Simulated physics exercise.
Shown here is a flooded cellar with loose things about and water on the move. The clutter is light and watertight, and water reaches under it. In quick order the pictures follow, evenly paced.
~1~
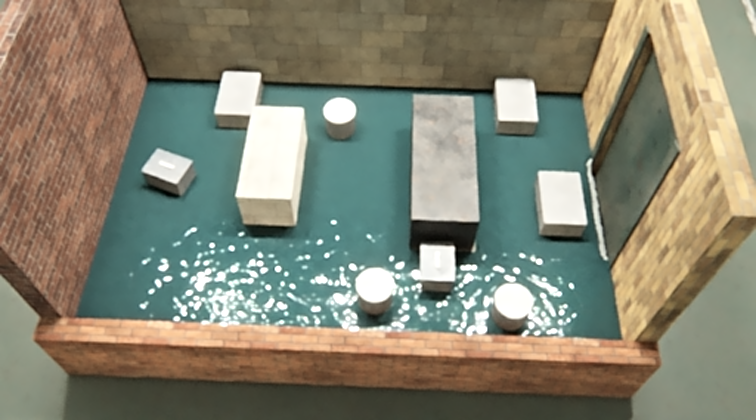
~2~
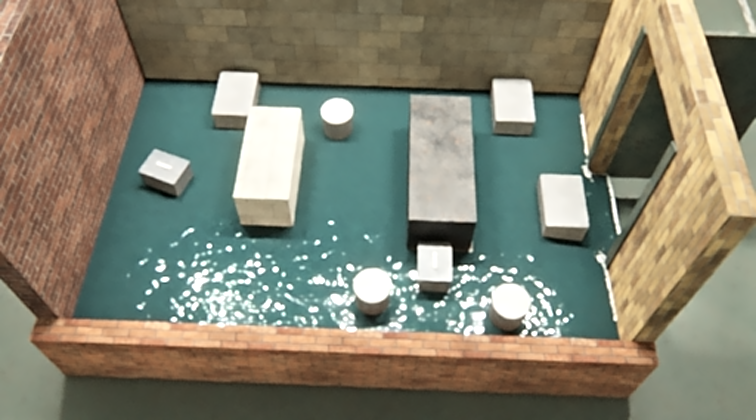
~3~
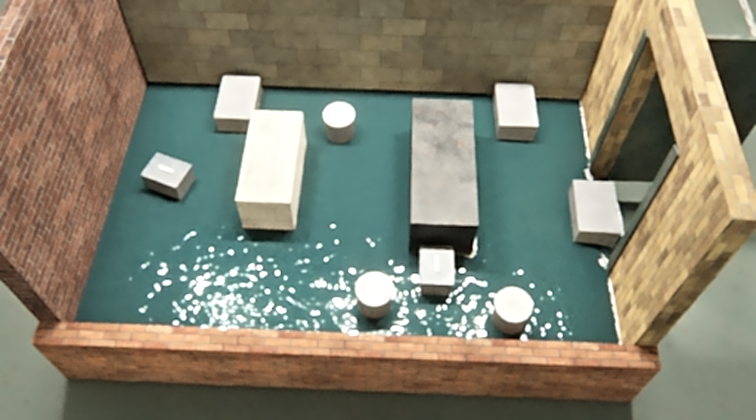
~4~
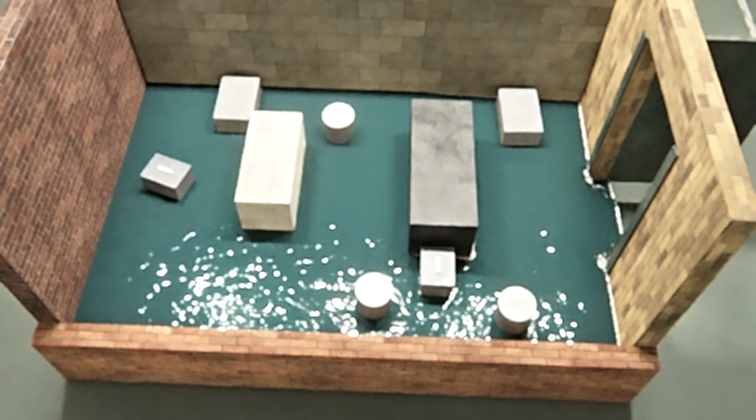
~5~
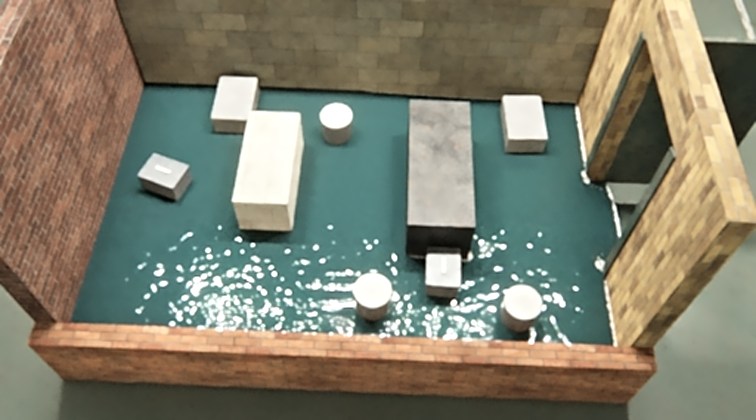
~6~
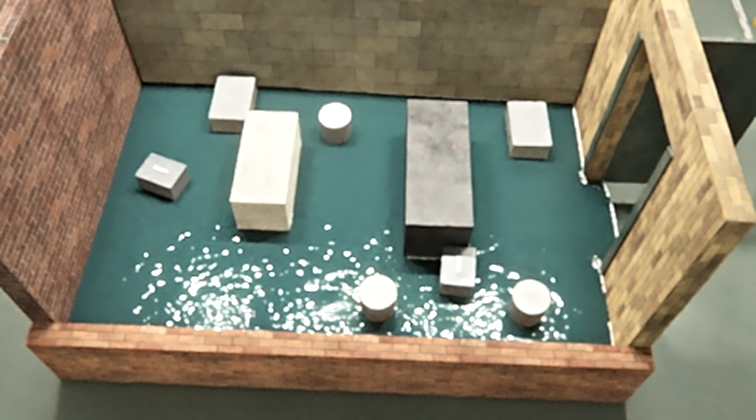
A flooded, brick-walled cellar with dark teal water is seen from above at an angle, the view almost still apart from slight shifts. A cream block and a dark grey block stand mid-floor among pale boxes and round pails, with a doorway at right. The door panel opens, the nearest box slides out through the gap, then the upper-right box and front-right objects drift slightly rightward.
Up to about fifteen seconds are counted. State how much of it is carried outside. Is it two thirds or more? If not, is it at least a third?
Two thirds and higher.
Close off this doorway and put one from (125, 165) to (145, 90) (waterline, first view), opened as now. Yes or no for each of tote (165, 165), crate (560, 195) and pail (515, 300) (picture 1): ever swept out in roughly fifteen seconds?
In turn: Through, stays, still in.
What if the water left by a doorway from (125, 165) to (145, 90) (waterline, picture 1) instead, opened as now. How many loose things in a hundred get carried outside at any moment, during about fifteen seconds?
It works out at 40 percent.
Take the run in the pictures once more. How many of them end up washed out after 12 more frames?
The number works out to 4.
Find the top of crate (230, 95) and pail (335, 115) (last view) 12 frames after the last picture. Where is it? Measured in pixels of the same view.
Estimate: First at (337, 103), second at (508, 107), approximately.
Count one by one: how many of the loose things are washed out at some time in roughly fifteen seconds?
That works out to 6.
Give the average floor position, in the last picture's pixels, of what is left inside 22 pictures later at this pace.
Centre estimate: Around (295, 167).
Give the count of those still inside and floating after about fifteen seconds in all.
The total is 2.
A moment on, 1 of 8 are out; 7 afloat.
Next, 4 of 8 are out; 4 afloat.
Later, 6 of 8 are out; 2 afloat.
In the end, 6 of 8 are out; 2 afloat.
